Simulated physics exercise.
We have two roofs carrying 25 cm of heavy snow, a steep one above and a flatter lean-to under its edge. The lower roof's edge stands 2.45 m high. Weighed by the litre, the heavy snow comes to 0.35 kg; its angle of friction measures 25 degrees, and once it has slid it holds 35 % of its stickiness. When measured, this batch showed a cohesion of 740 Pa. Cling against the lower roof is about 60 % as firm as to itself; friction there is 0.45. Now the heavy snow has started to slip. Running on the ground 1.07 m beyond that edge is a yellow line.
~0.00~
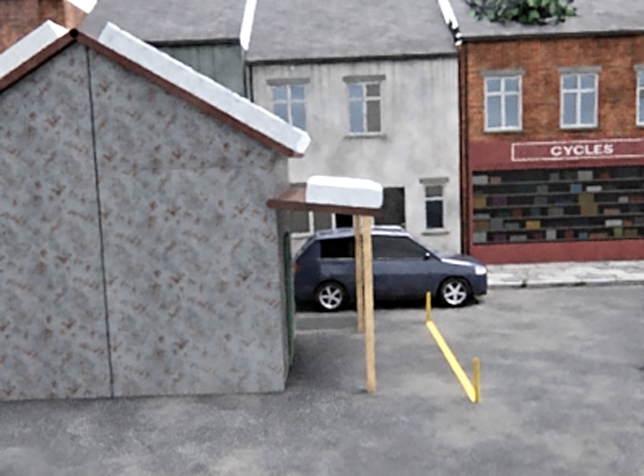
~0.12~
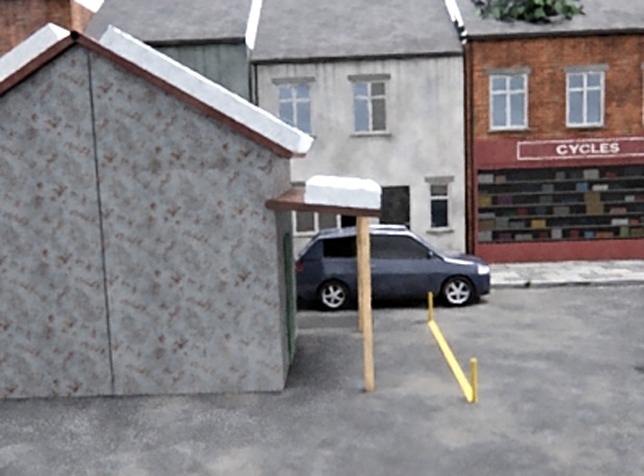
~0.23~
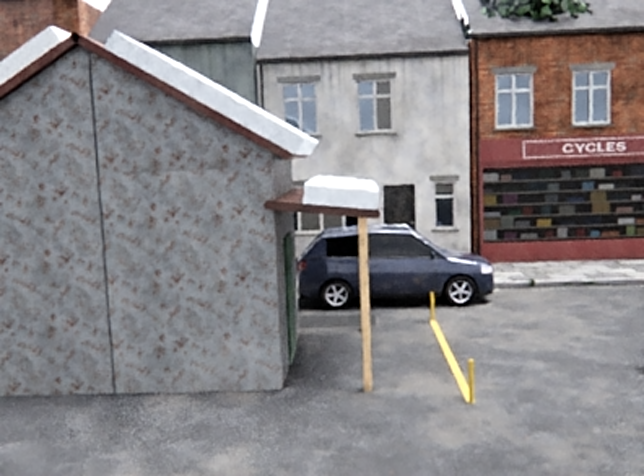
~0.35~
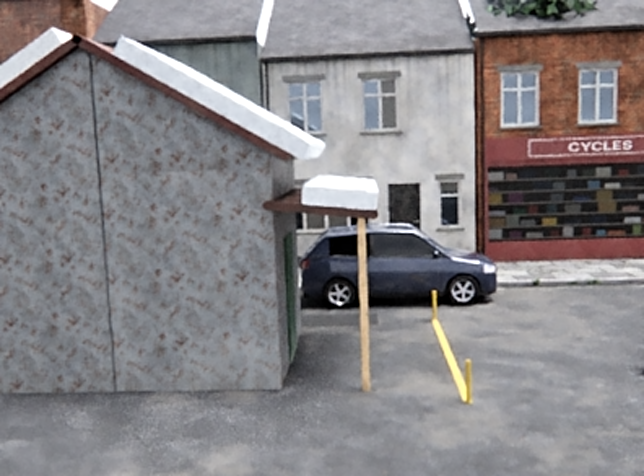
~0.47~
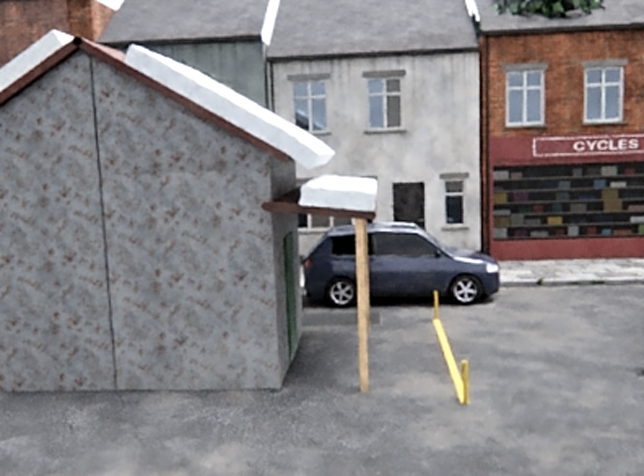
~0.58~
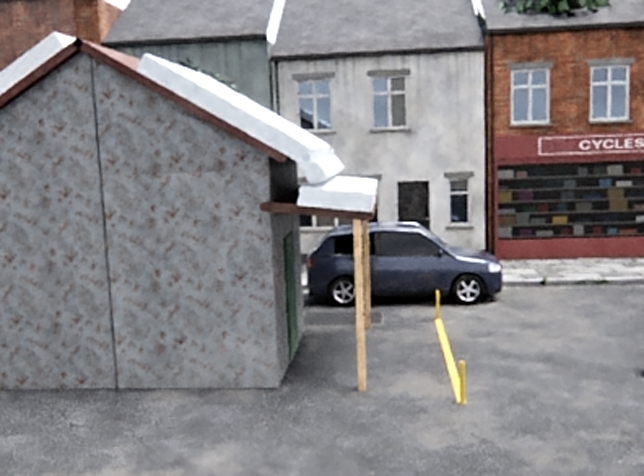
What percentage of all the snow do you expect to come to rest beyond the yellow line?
Roughly 43 % of it.
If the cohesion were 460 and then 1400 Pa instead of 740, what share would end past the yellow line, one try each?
In order: Around 50 % and around 30 %.
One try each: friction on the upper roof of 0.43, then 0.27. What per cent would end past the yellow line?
In that order: 2 %, 30 %.
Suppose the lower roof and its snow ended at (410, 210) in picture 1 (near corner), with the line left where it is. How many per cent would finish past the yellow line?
That would come to roughly 25 %.
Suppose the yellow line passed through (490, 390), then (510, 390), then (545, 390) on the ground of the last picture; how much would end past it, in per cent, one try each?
In that order: 30 %, 22 %, 10 %.
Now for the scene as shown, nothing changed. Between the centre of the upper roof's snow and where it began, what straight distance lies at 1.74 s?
It is around 3.6 m from where it started.
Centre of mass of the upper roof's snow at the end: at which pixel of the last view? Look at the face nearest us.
That point lands roughly at (465, 343).
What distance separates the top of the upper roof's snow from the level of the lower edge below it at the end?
About 0.5 m above the lower edge.
By 1.11 s, none is below the lower edge and 0 % is past the line.
By 1.74 s, 40 % is below the lower edge and 15 % is past the line.
By 2.37 s, 69 % is below the lower edge and 41 % is past the line.
By 3.00 s, 69 % is below the lower edge and 43 % is past the line.
By 3.30 s, at the end, 69 % is below the lower edge and 43 % is past the line.
